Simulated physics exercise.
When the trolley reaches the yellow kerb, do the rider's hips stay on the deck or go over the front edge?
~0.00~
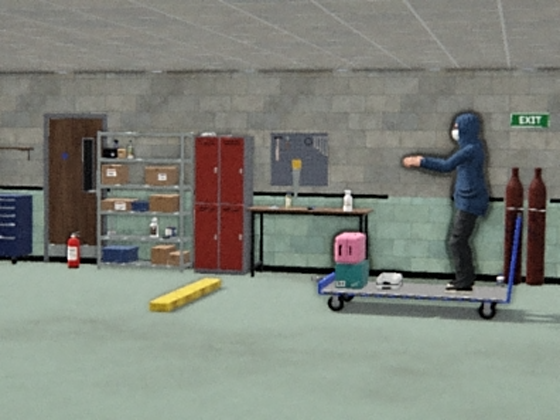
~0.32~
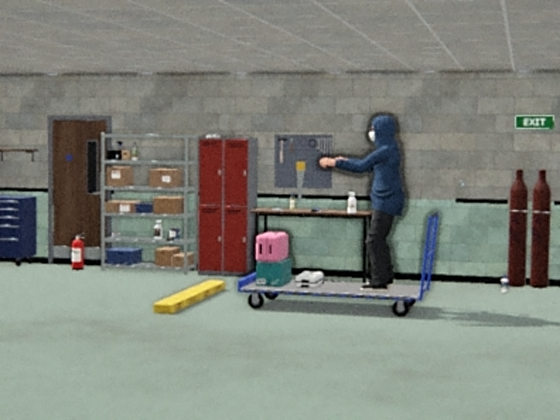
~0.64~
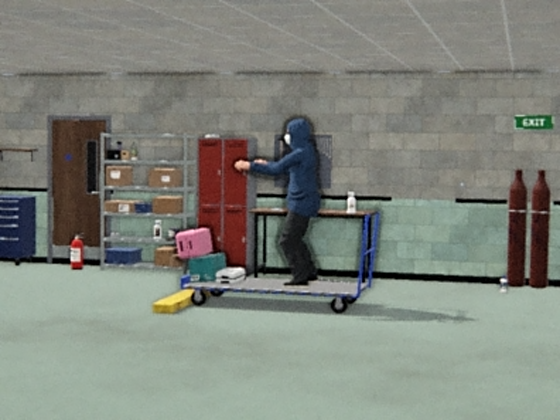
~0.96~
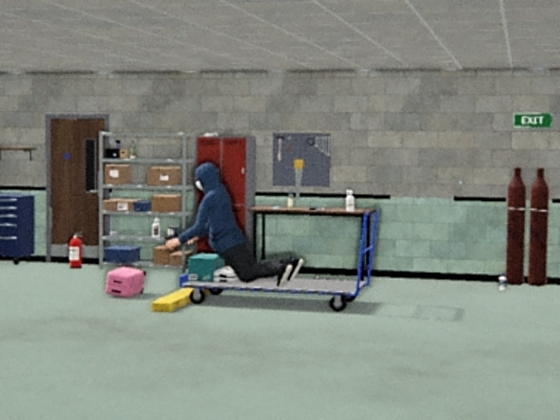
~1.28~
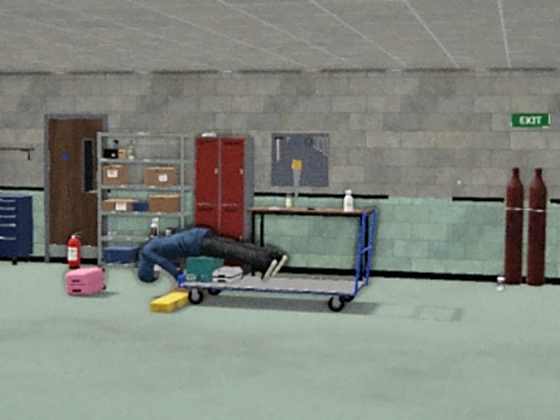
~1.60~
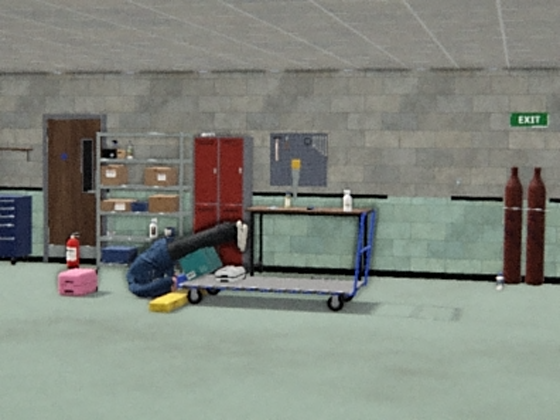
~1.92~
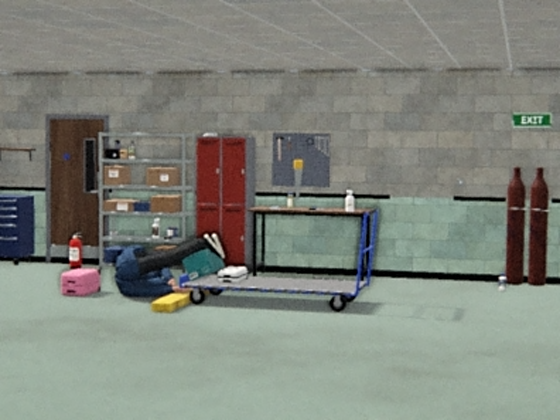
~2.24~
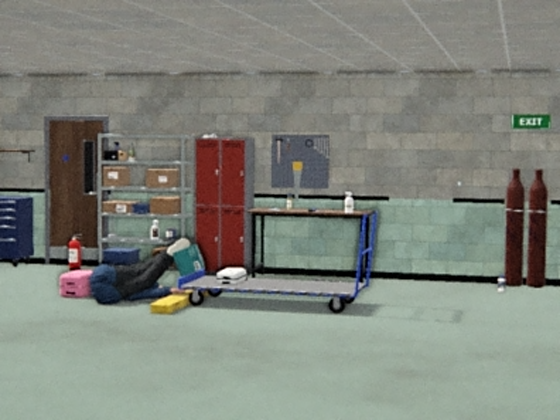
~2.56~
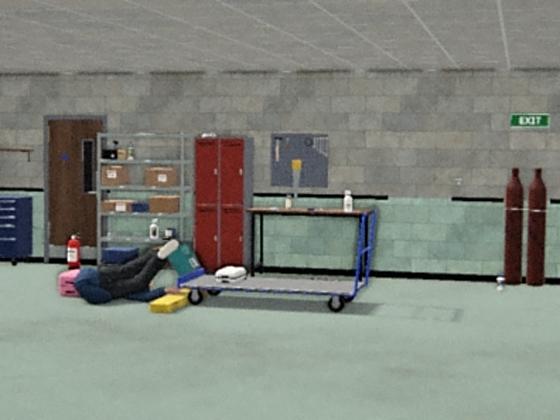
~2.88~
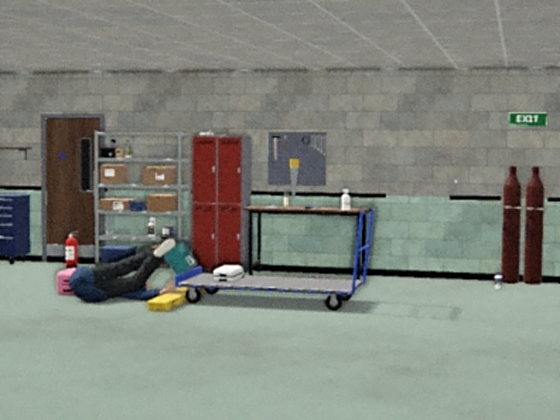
The rider's hips go over the front edge. The person ends up lying on the floor to the left of the stopped trolley.
